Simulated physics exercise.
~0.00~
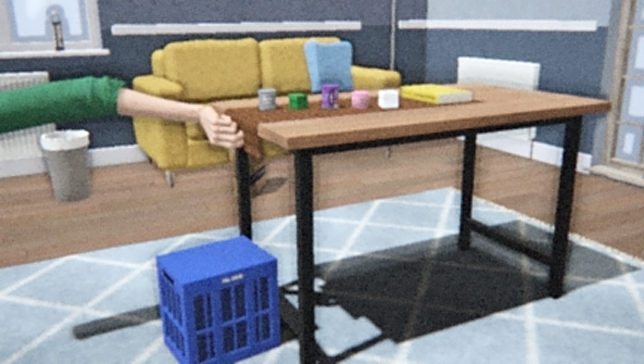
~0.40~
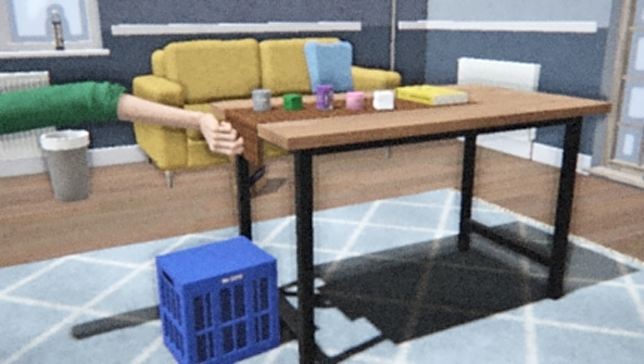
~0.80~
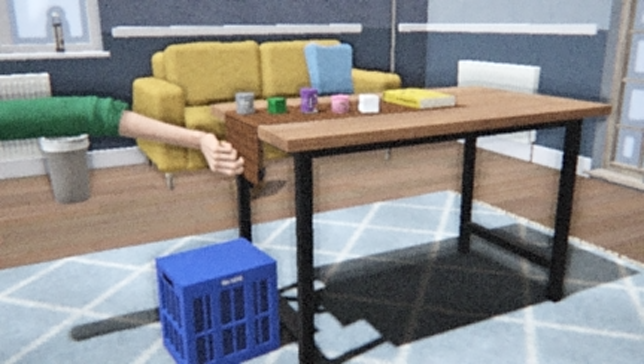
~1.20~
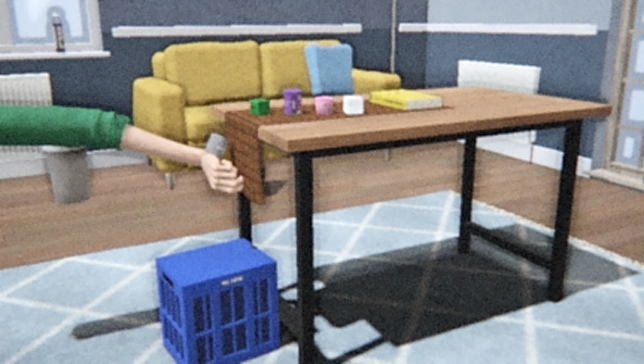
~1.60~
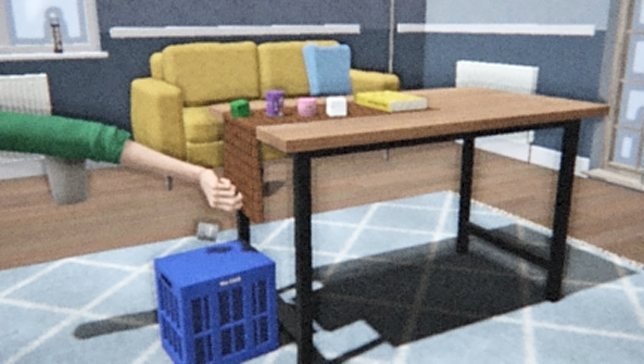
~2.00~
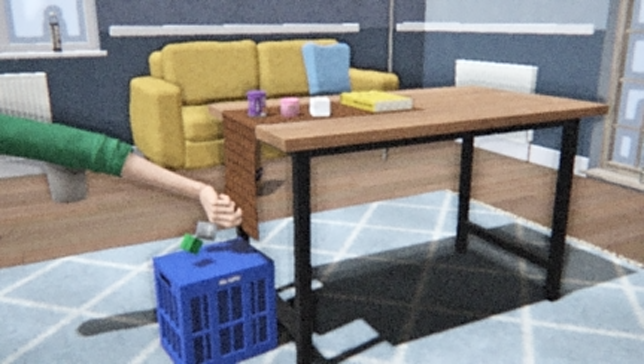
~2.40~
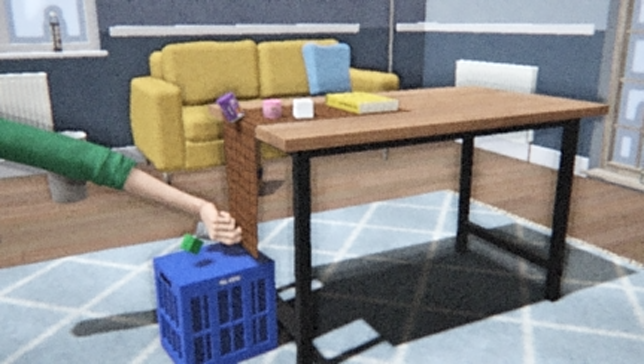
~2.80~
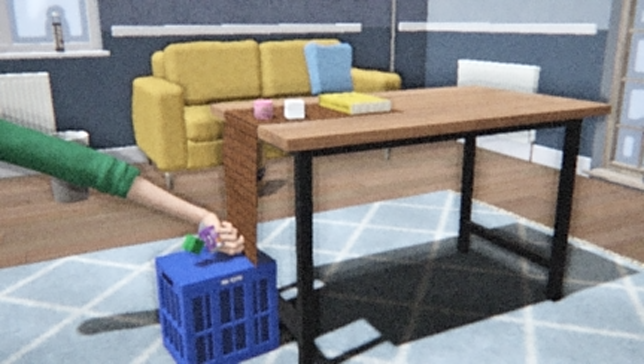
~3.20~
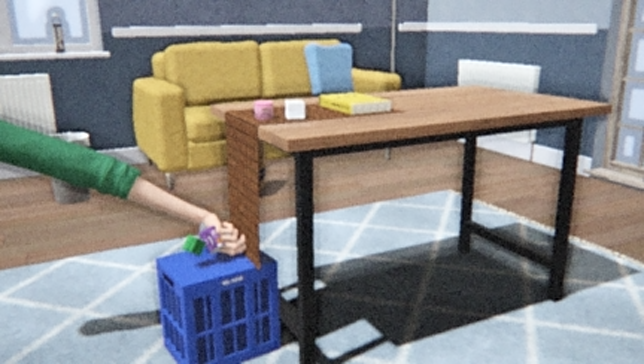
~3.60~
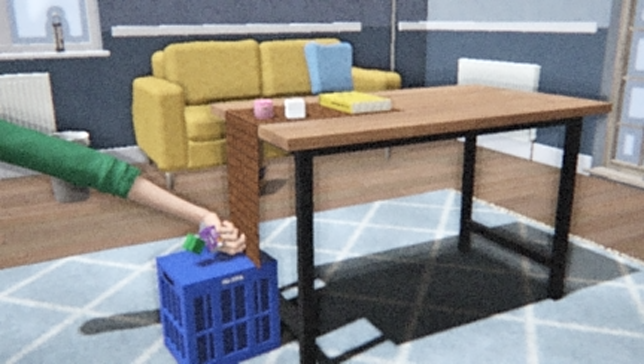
Brown cloth pulled down by a hand over a table's edge, dropping grey, green and purple items onto a blue crate.
